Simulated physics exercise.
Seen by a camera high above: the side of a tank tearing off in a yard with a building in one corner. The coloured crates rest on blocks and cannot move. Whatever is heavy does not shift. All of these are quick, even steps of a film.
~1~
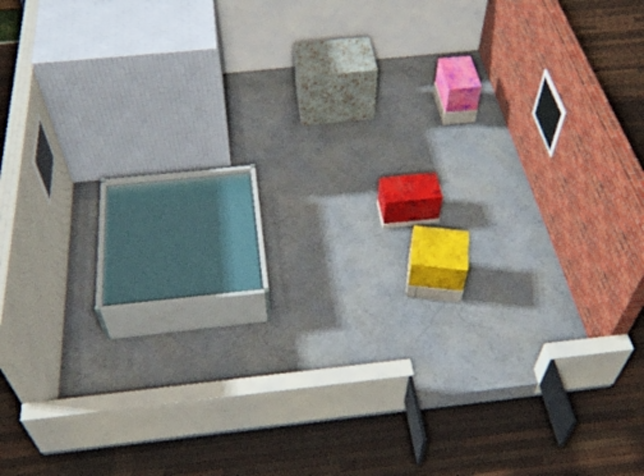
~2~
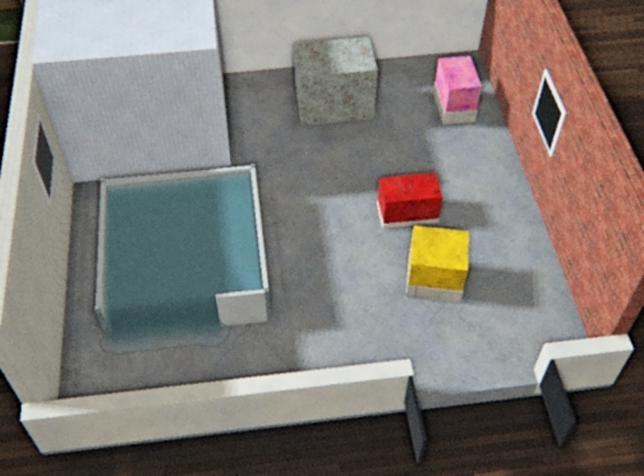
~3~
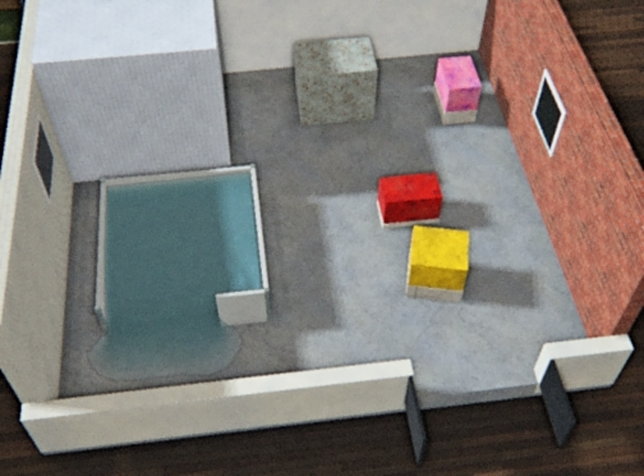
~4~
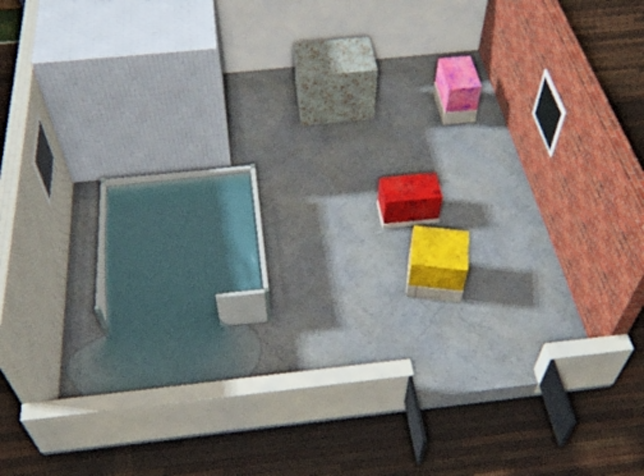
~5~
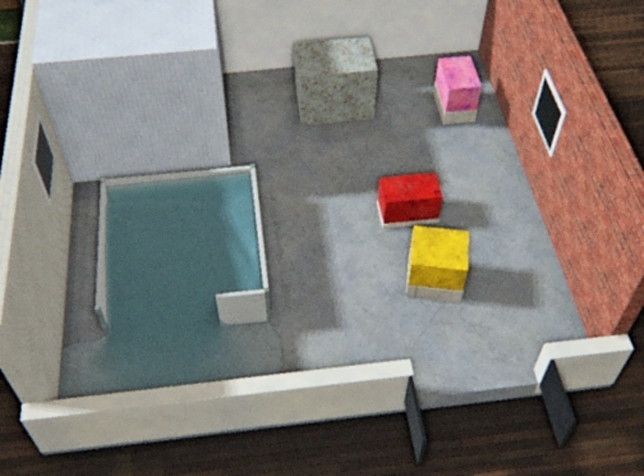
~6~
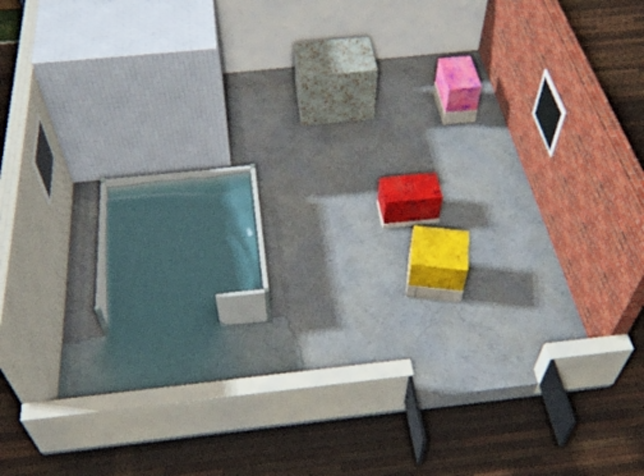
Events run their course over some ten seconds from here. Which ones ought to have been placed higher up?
My prediction: The red crate is hit; the pink crate is spared; the yellow crate is spared.
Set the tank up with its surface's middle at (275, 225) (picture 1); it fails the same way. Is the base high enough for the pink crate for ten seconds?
The pink crate is untouched.
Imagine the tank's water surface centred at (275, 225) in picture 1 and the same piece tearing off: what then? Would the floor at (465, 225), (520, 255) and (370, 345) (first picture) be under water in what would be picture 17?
Results in order - left untouched, left untouched, swamped.
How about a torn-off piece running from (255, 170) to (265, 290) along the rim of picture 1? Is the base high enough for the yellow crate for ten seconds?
Result: Yellow is swamped.
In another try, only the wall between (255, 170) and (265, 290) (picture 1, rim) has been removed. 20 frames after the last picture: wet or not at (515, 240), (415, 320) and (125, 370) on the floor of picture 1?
In the order given, the spots are swamped, swamped and not soaked.
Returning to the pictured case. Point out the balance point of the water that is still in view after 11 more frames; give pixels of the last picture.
The balance point is around (176, 314).
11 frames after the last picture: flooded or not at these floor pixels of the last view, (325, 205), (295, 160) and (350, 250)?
Point one left clear, point two left clear, point three left clear.
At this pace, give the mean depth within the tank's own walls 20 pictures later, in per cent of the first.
Near 36 in a hundred.
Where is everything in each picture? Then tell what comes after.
The water tank at (181, 236) is whole and still, in the first picture.
The front is at (107, 347), out from the gap at (164, 322), in the second picture.
The front is at (99, 366), out from the gap at (164, 322), in the third picture.
The front is at a hidden place, out from the gap at (164, 323), in the fourth picture.
The front is at a hidden place, out from the gap at (164, 323), in the fifth picture.
The front is at a hidden place, out from the gap at (164, 323), in the sixth picture.
A moment on, water covers 15 % of the floor; the red crate not reached, the pink crate not reached, the yellow crate not reached.
Next, water covers 30 % of the floor; the red crate not reached, the pink crate not reached, the yellow crate water round its plinth.
Then, water covers 50 % of the floor; the red crate water round its plinth, the pink crate not reached, the yellow crate water round its plinth.
Later, water covers 85 % of the floor; the red crate water round its plinth, the pink crate water round its plinth, the yellow crate water round its plinth.
In the end, water covers 100 % of the floor; the red crate was topped, the pink crate stayed above the water, the yellow crate stayed above the water.
